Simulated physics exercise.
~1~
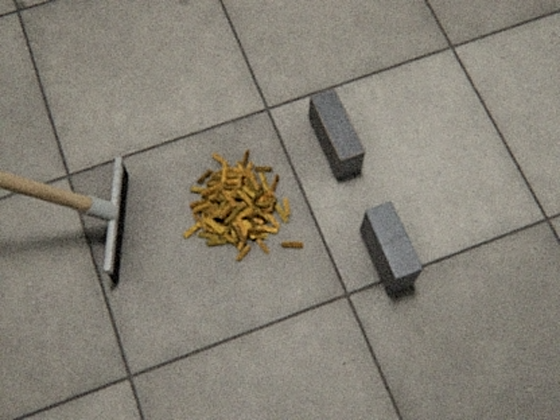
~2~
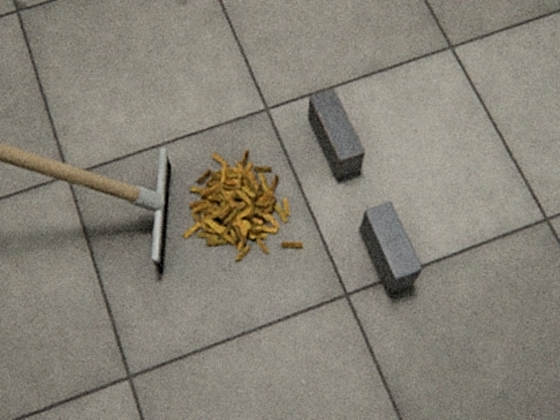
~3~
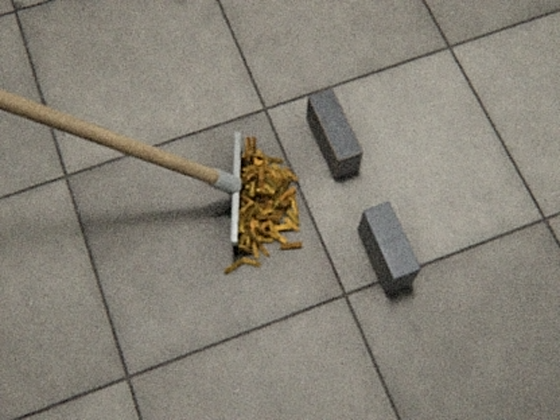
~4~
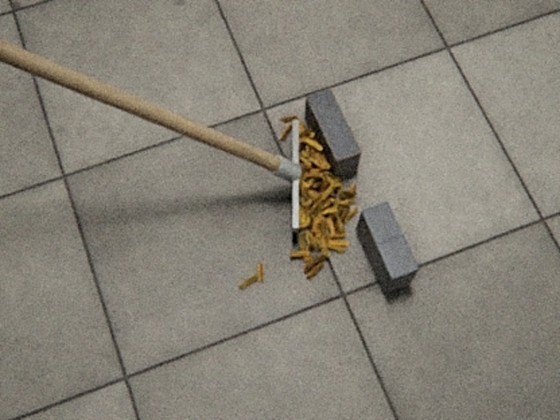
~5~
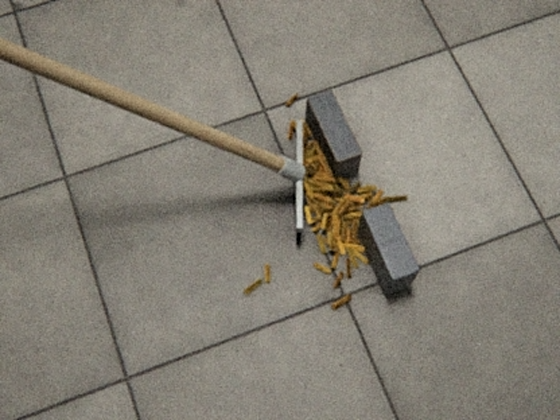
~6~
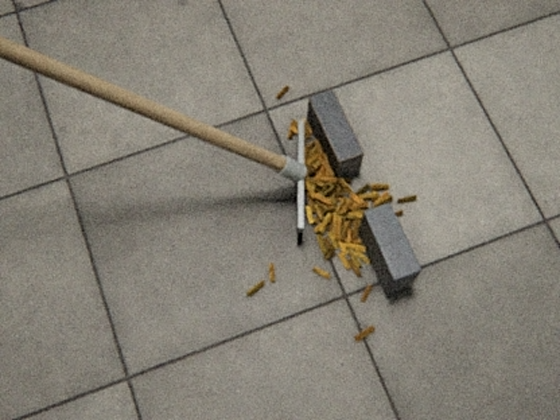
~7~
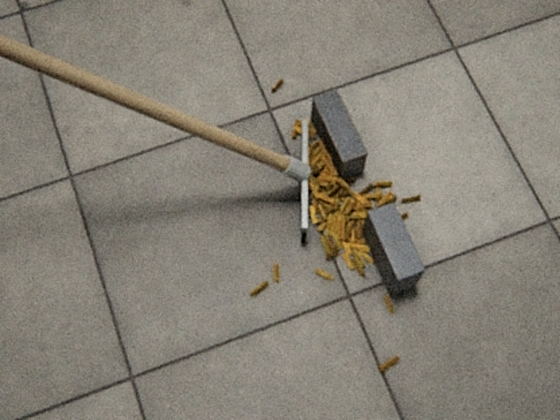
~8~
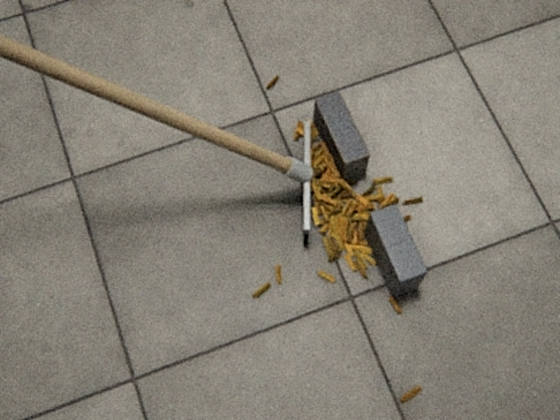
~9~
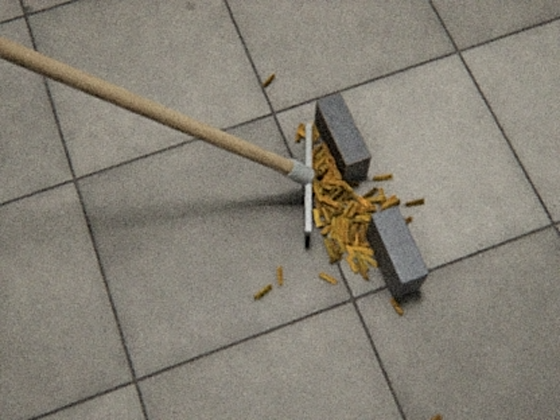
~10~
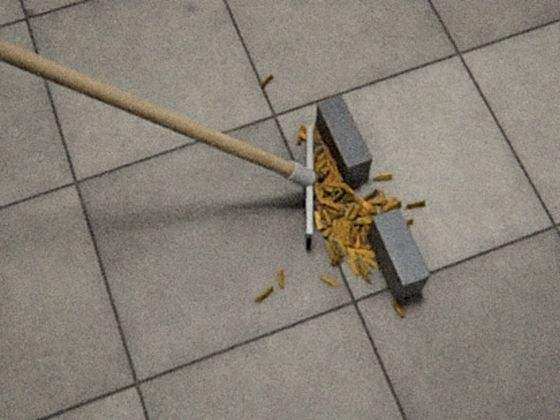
A squeegee on a wooden handle pushed a pile of dry pasta right across grey tiles toward two dark blocks, then stopped against the near side, leaving most pieces jammed before the blocks, some poking into the gap and a few scattered around.
